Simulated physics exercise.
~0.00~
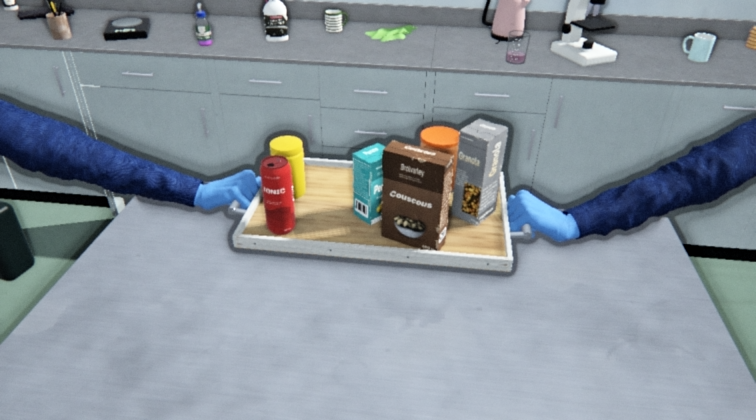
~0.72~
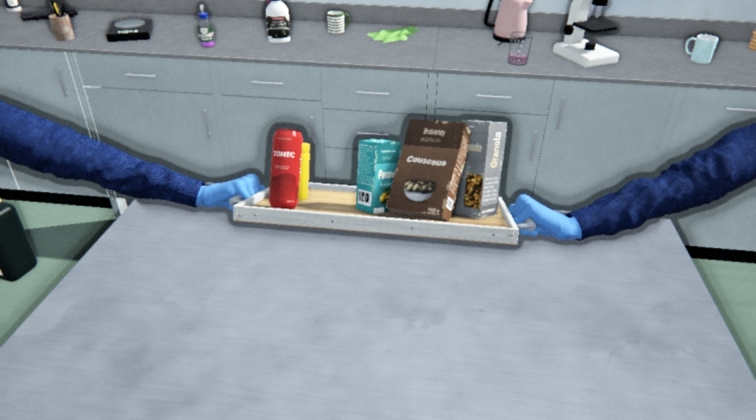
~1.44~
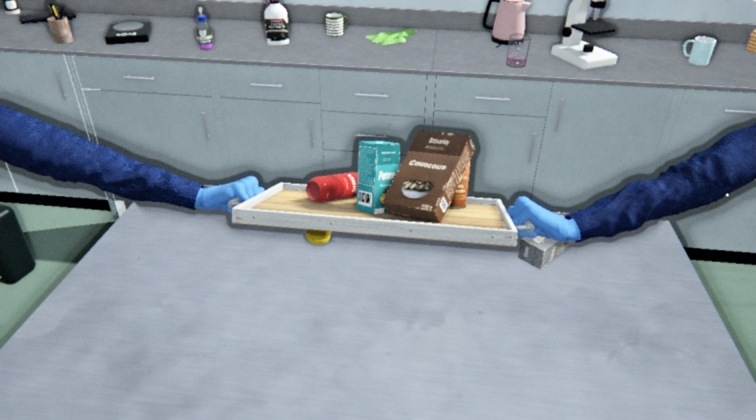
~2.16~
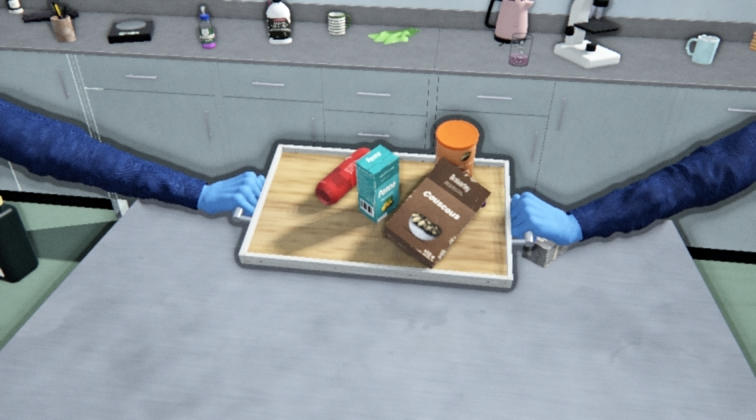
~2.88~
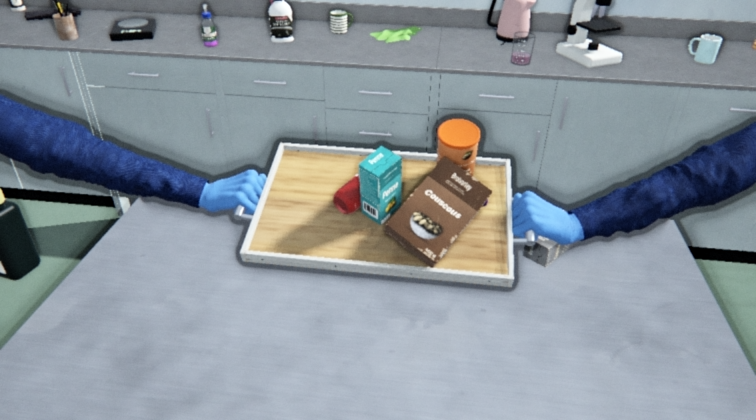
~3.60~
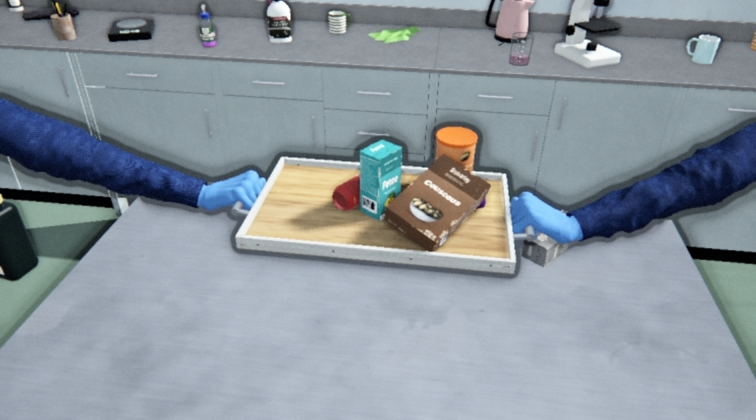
A tray held by two gloved hands tips away then back, toppling several items and dropping two.
